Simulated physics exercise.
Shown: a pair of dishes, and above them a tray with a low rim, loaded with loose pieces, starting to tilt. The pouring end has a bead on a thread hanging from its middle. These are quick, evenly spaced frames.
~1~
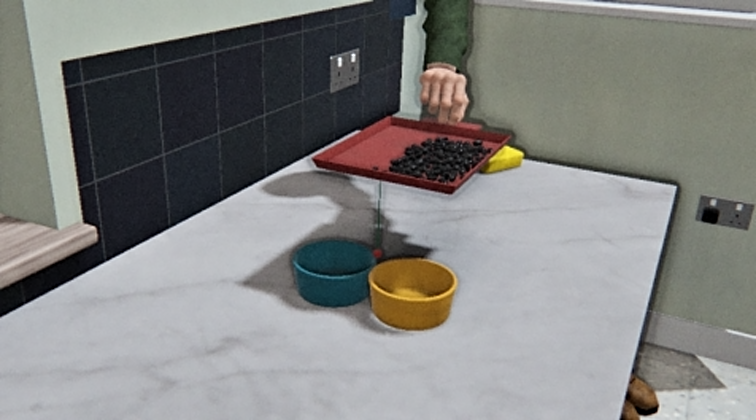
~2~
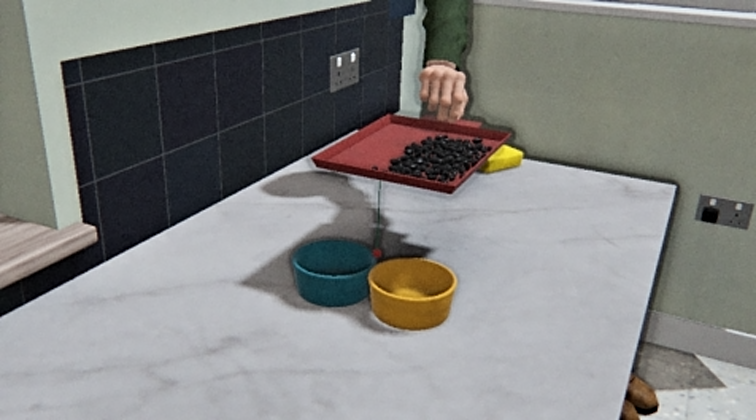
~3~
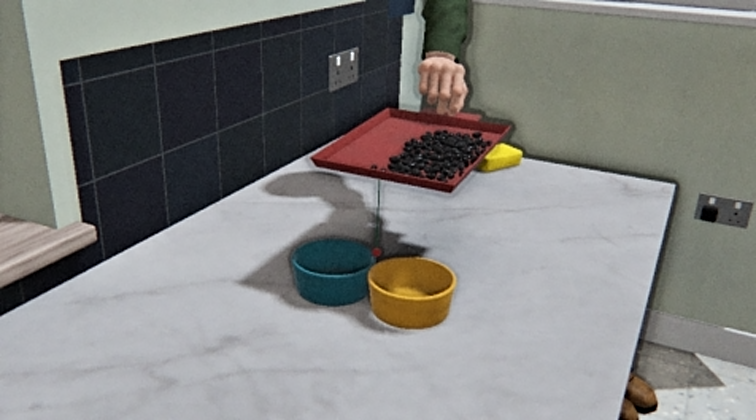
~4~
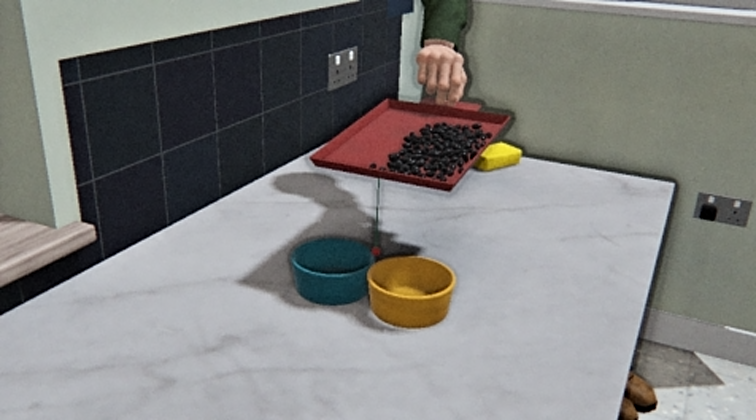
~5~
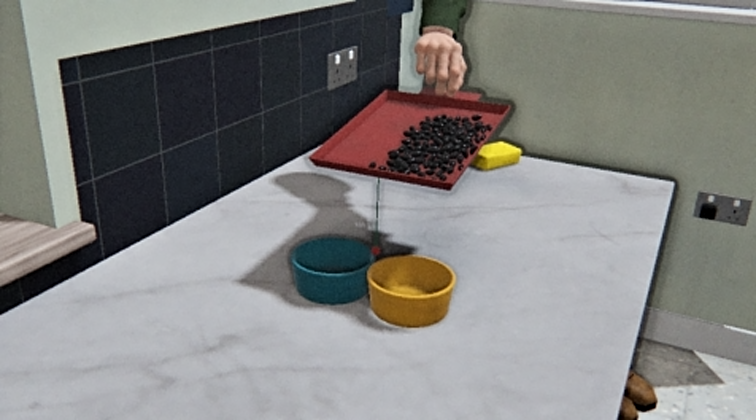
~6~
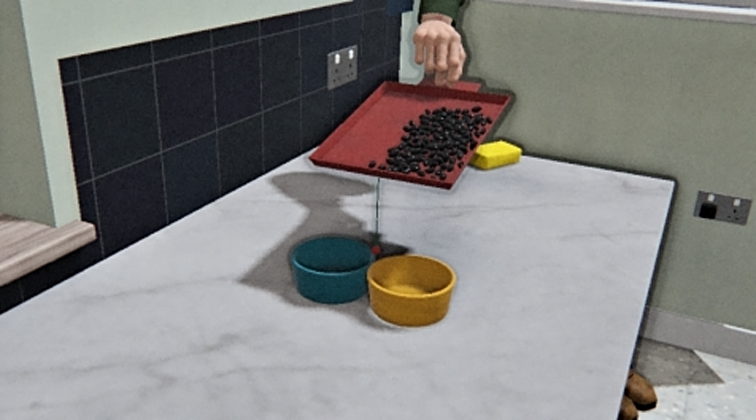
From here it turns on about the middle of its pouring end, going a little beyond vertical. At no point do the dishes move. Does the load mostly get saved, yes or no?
Yes, most of it is saved.
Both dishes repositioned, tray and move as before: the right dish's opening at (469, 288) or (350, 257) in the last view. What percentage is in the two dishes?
It comes to near 30 per cent the first time and near 50 per cent the second time.
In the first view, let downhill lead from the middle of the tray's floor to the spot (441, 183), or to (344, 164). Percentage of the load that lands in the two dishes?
About 70 and 80 percent.
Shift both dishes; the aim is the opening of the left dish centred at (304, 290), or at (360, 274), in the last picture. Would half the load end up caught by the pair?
The first try: The smaller part. The second: Most of it.
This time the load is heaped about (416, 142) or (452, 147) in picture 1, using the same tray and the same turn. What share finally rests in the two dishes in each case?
In order, 70 % then 70 %.
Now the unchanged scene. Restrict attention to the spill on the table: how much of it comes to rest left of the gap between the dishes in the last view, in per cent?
Near 70 in a hundred.
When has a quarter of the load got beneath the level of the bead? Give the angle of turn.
About 80° of tilt.
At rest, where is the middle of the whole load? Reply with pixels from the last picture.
The centre comes to rest close to (348, 293).
Just after the last frame, tray tipped steeply; almost all on the tray; about a tenth in the air.
A moment on, tray tipped right over; about a tenth on the tray; roughly a quarter in the right dish; roughly a quarter in the left dish; roughly a quarter outside both; roughly a quarter in the air.
Further on, tray tipped past a quarter turn; roughly a quarter in the right dish; roughly half in the left dish; roughly a third outside both.
When it is over, tray tipped past a quarter turn; roughly a quarter in the right dish; roughly half in the left dish; roughly a third outside both.
